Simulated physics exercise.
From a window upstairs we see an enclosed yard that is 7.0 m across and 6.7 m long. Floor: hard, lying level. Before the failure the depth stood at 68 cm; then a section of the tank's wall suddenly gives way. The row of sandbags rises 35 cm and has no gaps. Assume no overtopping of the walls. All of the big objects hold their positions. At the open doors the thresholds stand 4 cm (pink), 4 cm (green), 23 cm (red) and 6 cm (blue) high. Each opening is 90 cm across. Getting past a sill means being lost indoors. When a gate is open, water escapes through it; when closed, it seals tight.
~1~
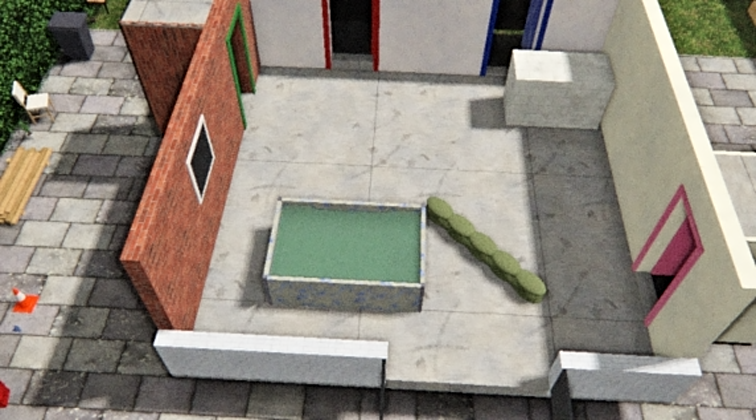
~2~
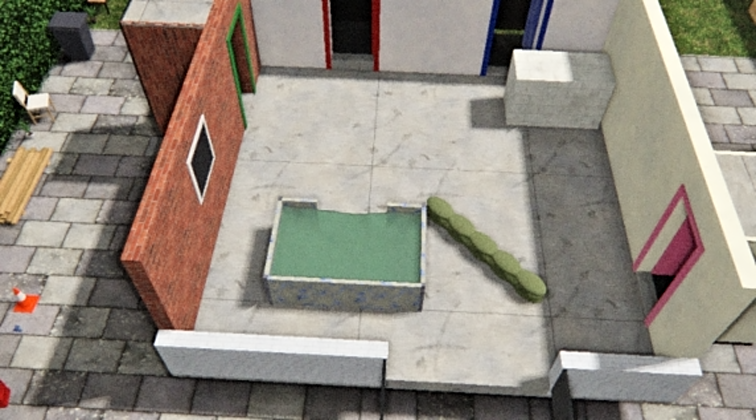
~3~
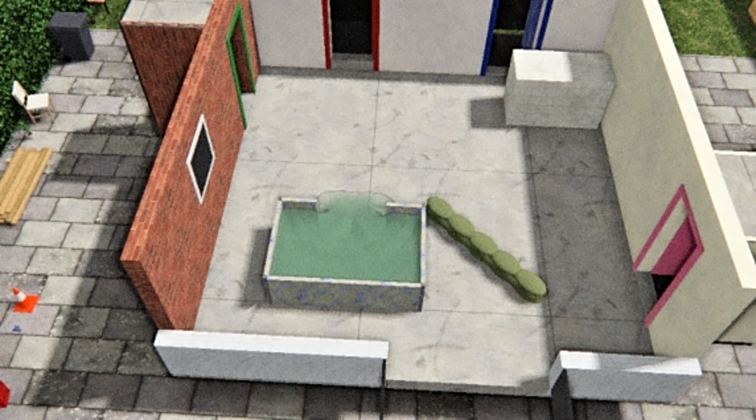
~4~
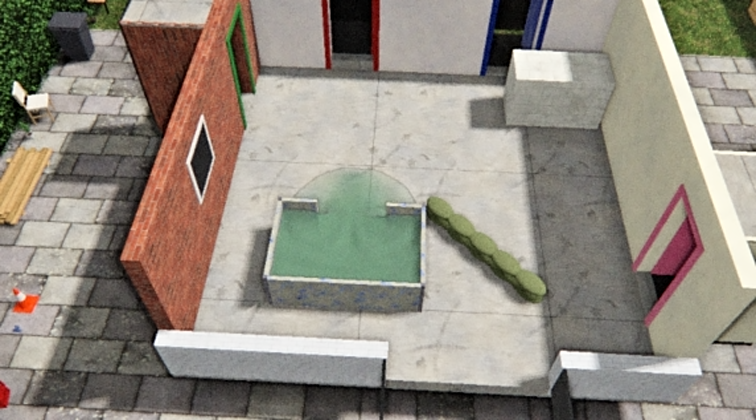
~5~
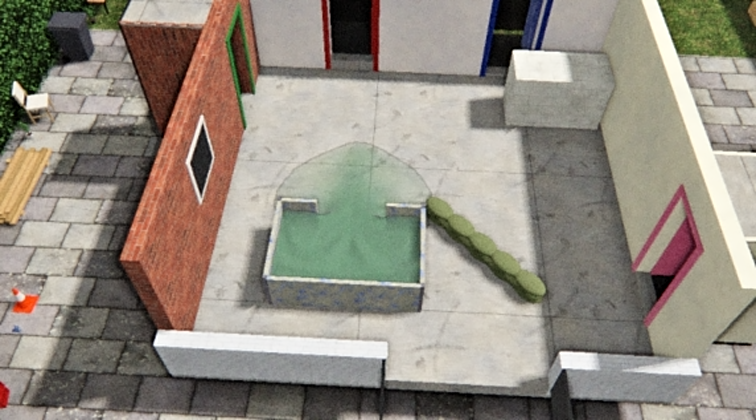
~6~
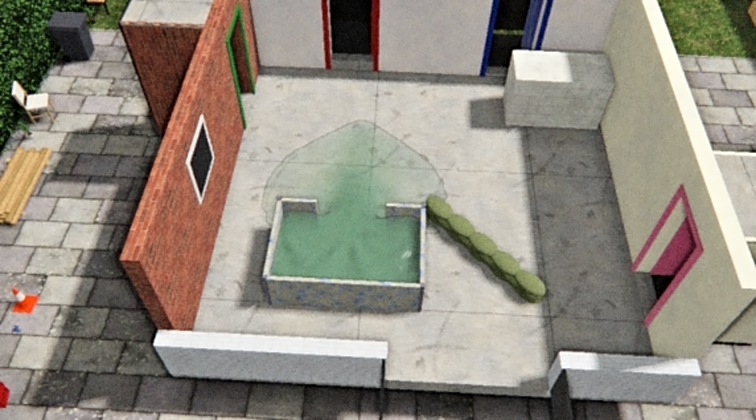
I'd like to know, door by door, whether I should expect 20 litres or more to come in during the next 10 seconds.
Here is what to expect: At the pink door, not that much; at the green door, that much or more; at the red door, not that much; at the blue door, that much or more.
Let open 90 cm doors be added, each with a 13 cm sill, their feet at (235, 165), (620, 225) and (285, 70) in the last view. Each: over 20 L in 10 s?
Per doorway, in order: Insufficient / insufficient / sufficient.
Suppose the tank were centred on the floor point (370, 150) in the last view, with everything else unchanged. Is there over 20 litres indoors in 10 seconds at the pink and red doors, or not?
Against that limit: Pink below, red above.
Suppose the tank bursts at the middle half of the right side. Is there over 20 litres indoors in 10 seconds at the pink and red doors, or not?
Pink goes beyond, red stays inside, judged against that limit.
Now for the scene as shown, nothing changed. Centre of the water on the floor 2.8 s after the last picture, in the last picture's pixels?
Around (370, 157).
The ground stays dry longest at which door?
I'd say the pink one.
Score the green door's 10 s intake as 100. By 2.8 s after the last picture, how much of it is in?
Share by then: ~ 25 %.
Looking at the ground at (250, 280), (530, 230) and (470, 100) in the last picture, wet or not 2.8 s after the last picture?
In turn: Still dry, dry, under water.
Then, 0.7 s after the last picture water covers 35 % of the floor and is deepest (36 cm) near (356, 226); pink door not reached, green door not reached, red door 20 cm at the sill, 0 L in, blue door not reached.
Then, 1.5 s after the last picture water covers 45 % of the floor and is deepest (40 cm) near (260, 72); pink door not reached, green door 10 cm at the sill, 8 L in, red door 24 cm at the sill, 0 L in, blue door 6 cm at the sill, 0 L in.
Then, 2.8 s after the last picture water covers 50 % of the floor and is deepest (20 cm) near (594, 98); pink door not reached, green door 12 cm at the sill, 34 L in, red door 16 cm at the sill, 1 L in, blue door 12 cm at the sill, 24 L in.
Then, 5.3 s after the last picture water covers 60 % of the floor and is deepest (18 cm) near (533, 96); pink door not reached, green door 10 cm at the sill, 101 L in, red door 10 cm at the sill, 1 L in, blue door 12 cm at the sill, 49 L in.
Then, 9.3 s after the last picture water covers 85 % of the floor and is deepest (10 cm) near (387, 77); pink door 4 cm at the sill, 0 L in, green door 6 cm at the sill, 134 L in, red door 7 cm at the sill, 1 L in, blue door 9 cm at the sill, 128 L in.
